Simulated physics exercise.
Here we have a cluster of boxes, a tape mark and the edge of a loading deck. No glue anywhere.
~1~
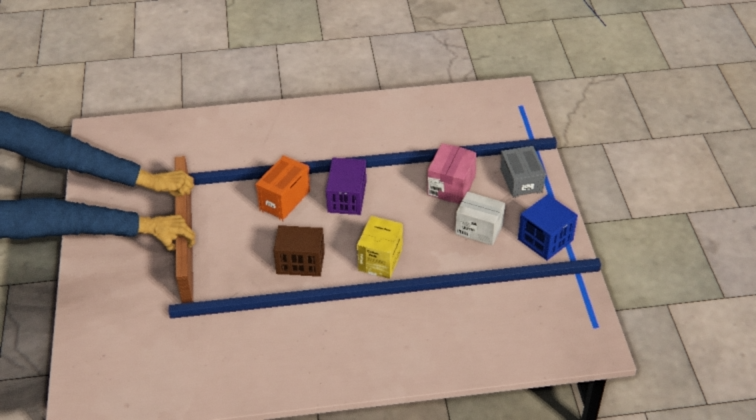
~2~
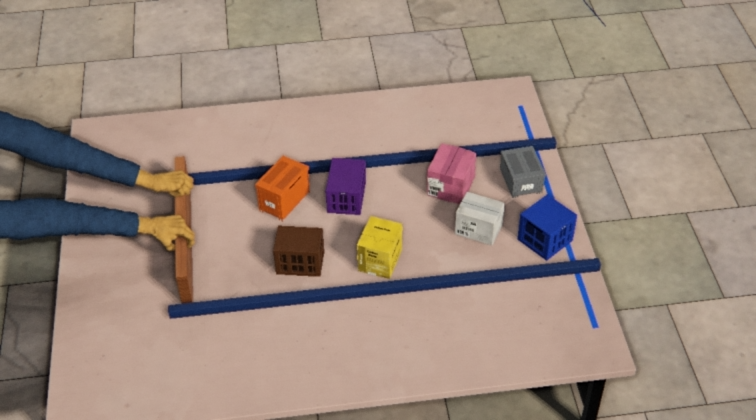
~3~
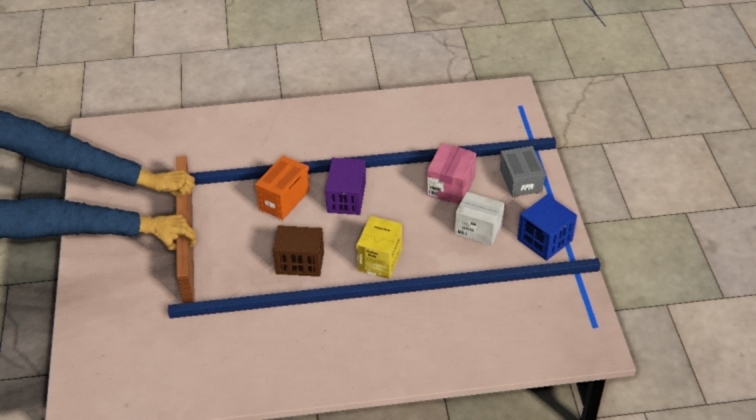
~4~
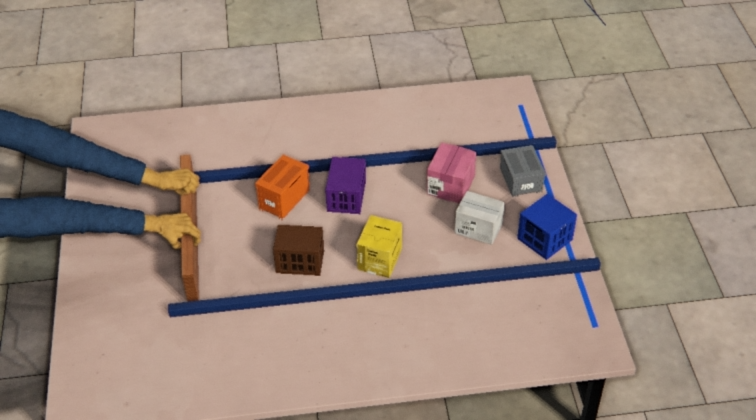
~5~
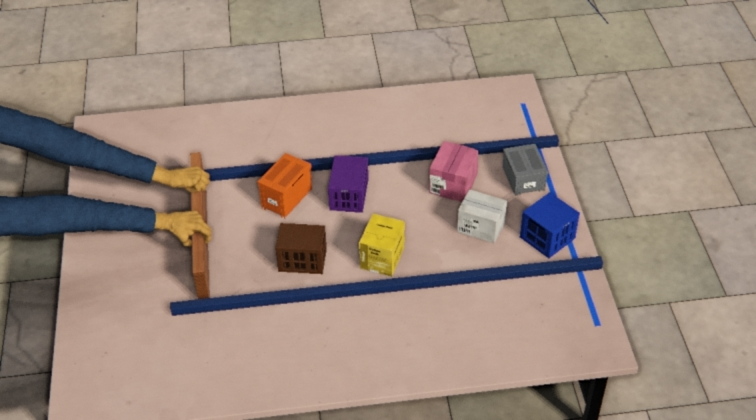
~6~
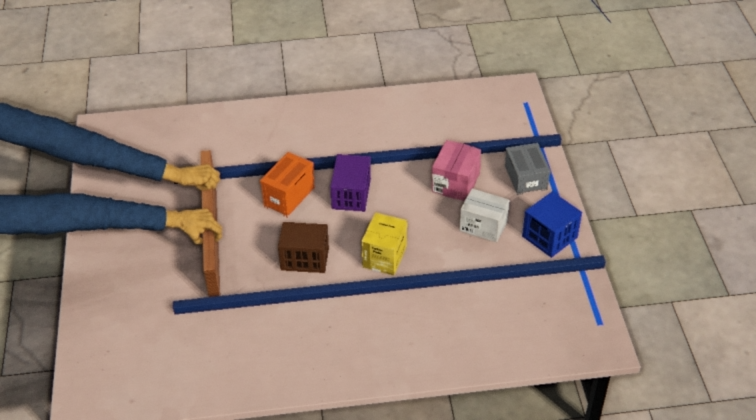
On a pale table over stone paving, two gloved hands hold a wooden plank at the left end of two dark blue rails, with eight coloured boxes spread between it and a blue tape line. The plank barely moves at first, then the hands push it slightly right, still short of the boxes.
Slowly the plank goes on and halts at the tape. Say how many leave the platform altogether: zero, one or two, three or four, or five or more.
Here the number that fall off is five or more.
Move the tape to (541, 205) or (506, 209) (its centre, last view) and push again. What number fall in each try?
Down on the ground: 6 and 3.
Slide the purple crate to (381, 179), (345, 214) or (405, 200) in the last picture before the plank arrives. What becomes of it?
In turn it drops off; comes down; goes over.
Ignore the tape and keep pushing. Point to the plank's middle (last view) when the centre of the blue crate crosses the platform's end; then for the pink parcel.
Its middle is around (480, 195) and around (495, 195).
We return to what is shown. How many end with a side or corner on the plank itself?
2 of them.
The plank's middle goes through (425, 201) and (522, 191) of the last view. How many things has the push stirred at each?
First 7, then 8.
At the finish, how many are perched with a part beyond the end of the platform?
The number is 2.
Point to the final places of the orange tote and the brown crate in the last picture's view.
About (562, 150), and the other about (591, 214).
Early on, none off yet; blue crate at rest near (552, 224); grey tote at rest near (527, 169); white parcel at rest near (484, 215).
A while later, none off yet; blue crate at rest near (552, 224); grey tote at rest near (527, 169); white parcel travelled a little near (489, 211).
Further along, one off so far; blue crate travelled about its own width near (600, 212); grey tote in the air near (605, 206); white parcel travelled well along near (554, 196).
Finally, the number that fall off is five or more; lost, purple crate, yellow box, pink parcel, white parcel, grey tote and blue crate.
